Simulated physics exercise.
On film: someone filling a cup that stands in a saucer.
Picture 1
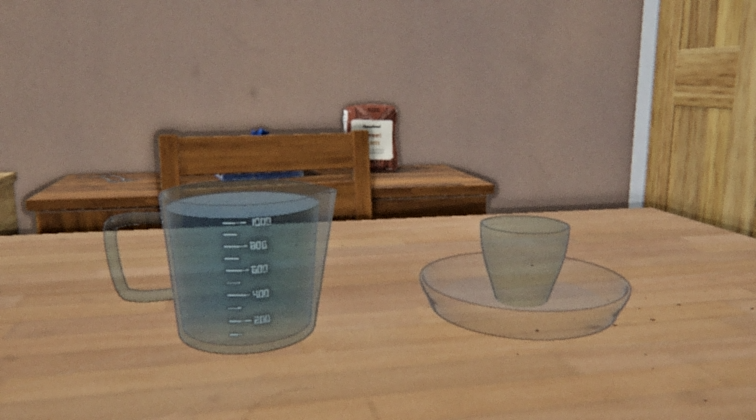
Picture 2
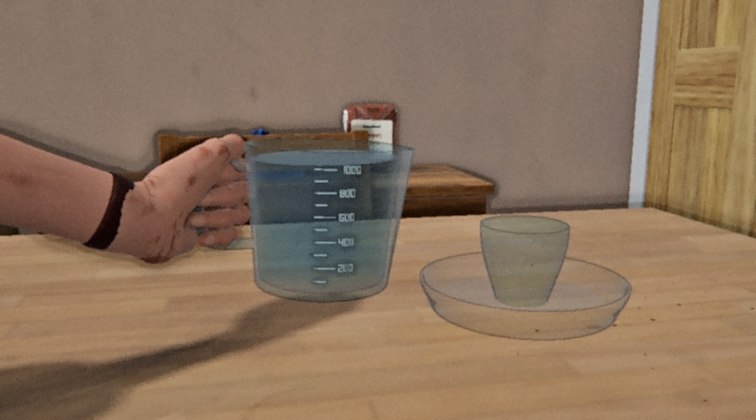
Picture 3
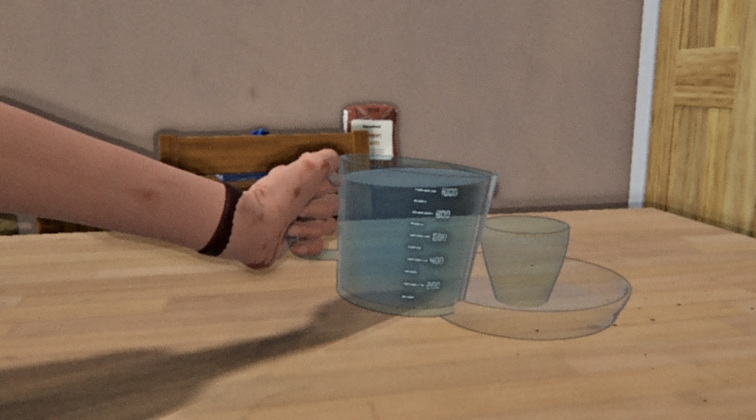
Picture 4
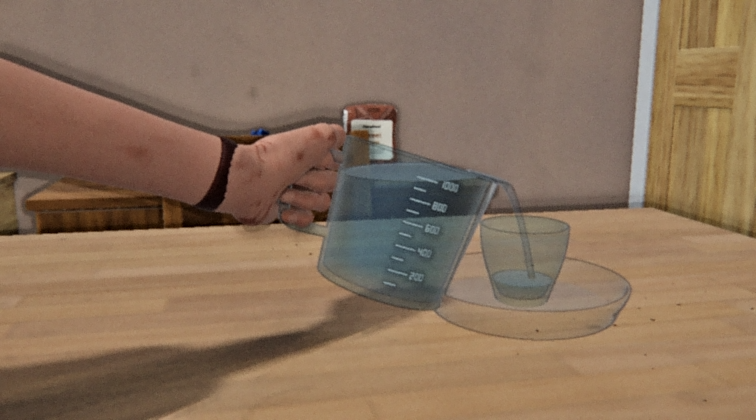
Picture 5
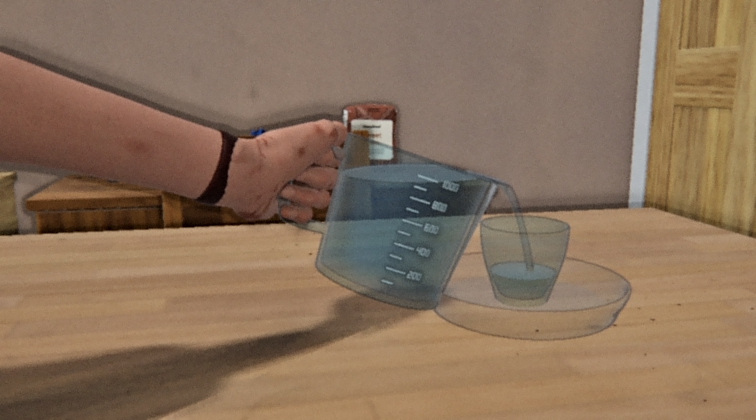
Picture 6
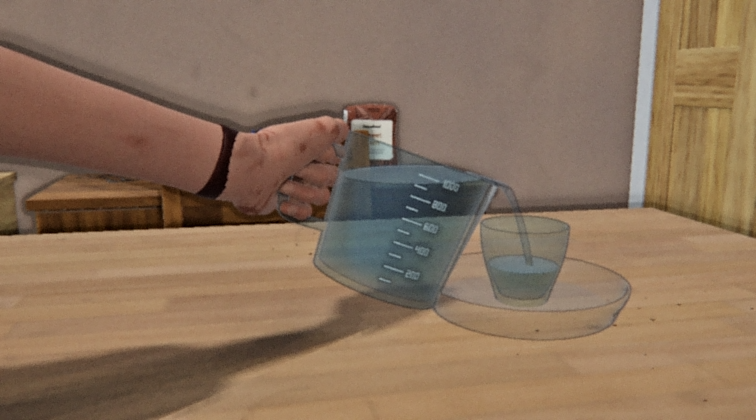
On a wooden table, a hand lifts a jug rightward and pours water into a cup.
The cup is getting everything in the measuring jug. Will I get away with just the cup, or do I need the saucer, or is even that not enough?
Even the saucer is not enough.
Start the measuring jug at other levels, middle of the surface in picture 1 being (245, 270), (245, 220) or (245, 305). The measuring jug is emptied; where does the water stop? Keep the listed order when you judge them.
As listed: Into the saucer, over both, cup only.
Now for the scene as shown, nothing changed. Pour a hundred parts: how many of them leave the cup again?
About 80 %.
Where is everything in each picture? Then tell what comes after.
The first frame shows before the pour; measuring jug (246, 256) nearly full; cup (523, 258) empty; saucer (571, 318) dry.
In the second frame, the measuring jug is on its way; measuring jug nearly full, surface at (325, 158); cup (523, 258) empty.
The third frame shows the water nears the lip; measuring jug (408, 228) nearly full; cup (523, 258) empty.
The fourth frame shows pouring; measuring jug nearly full, surface at (415, 172); cup about a quarter full, surface at (522, 279).
The fifth frame shows pouring; measuring jug (399, 217) nearly full; cup (523, 258) about a third full.
The sixth frame shows pouring; measuring jug (399, 216) tipped 20° with nearly all of its load; cup about a third full, surface at (523, 265); saucer (571, 318) dry.
A moment on, the cup is full to the brim; the saucer is wet, with room to spare.
Further on, the cup is full to the brim; the saucer is full and running over.
When it is over, the cup is full to the brim; the saucer is full and running over.
